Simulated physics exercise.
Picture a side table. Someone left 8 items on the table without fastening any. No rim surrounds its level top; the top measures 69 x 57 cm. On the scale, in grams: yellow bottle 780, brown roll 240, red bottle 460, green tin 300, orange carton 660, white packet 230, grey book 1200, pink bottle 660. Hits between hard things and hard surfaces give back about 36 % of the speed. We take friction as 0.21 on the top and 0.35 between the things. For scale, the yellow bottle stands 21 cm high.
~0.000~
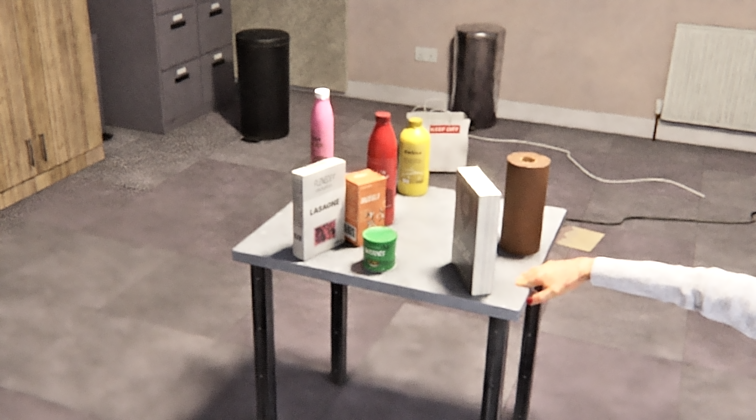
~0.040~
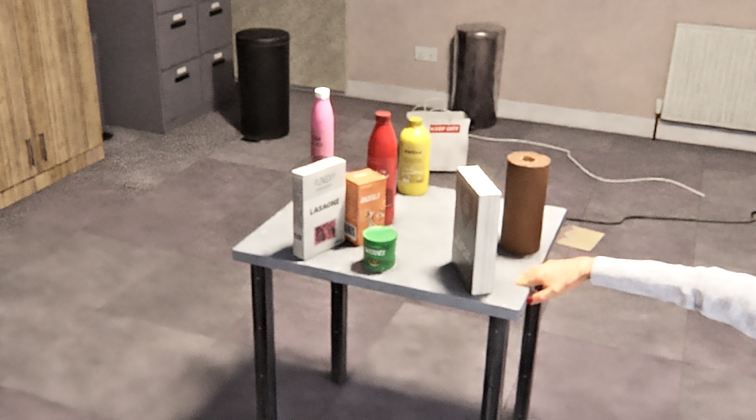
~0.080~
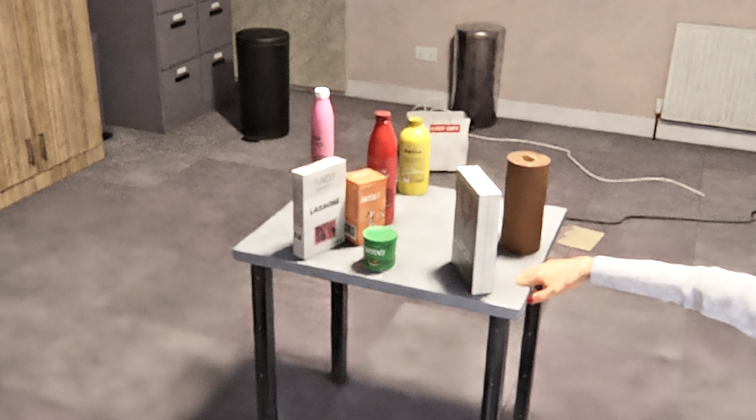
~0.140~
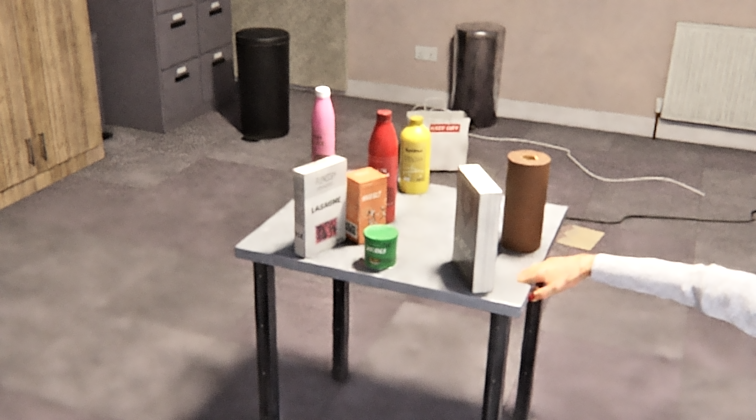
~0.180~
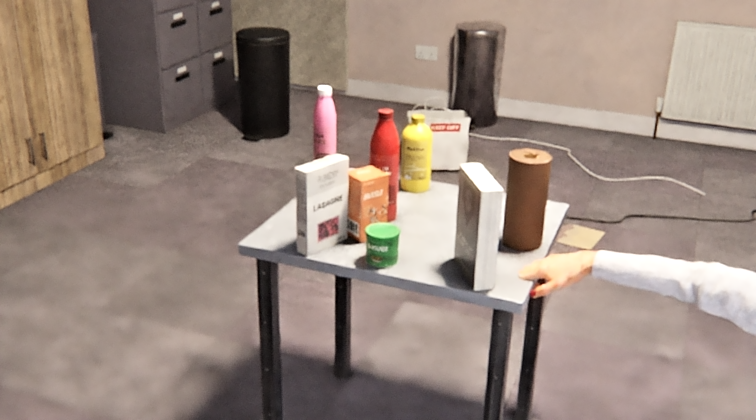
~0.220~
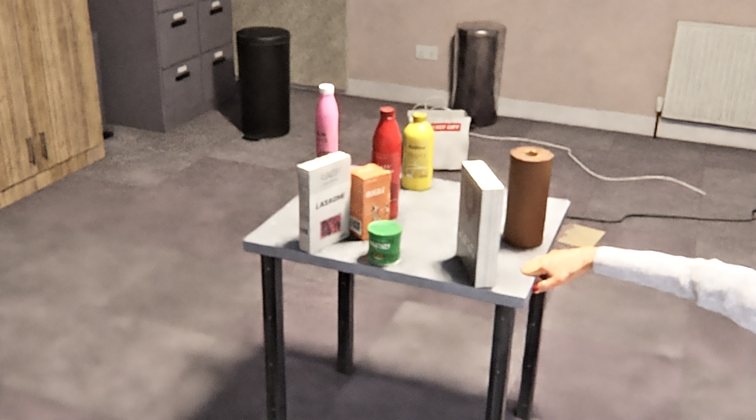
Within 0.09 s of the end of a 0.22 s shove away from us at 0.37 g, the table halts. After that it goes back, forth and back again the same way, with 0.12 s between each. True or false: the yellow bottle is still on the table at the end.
False, it has fallen off.
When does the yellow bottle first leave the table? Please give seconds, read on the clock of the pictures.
Roughly at the 0.7 s mark.
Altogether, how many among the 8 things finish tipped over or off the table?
Count: 1.
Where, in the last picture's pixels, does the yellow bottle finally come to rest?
Rest point: Near (421, 358).
After 0.52 s, table along by 12 cm.
After 0.92 s, yellow bottle now off the table; orange carton moved 5 cm; pink bottle moved 5 cm.
After 1.22 s, table along by 12 cm; green tin moved 2 cm.
After 1.52 s, table along by 7 cm; orange carton moved 8 cm; brown roll moved 7 cm; red bottle moved 7 cm.
In the end (2.3 s), off the table, yellow bottle; not toppled but over 5 cm from the start, brown roll, red bottle, orange carton, white packet, grey book and pink bottle; the last one under 5 cm from the start. In the last view, yellow bottle near (421, 358).
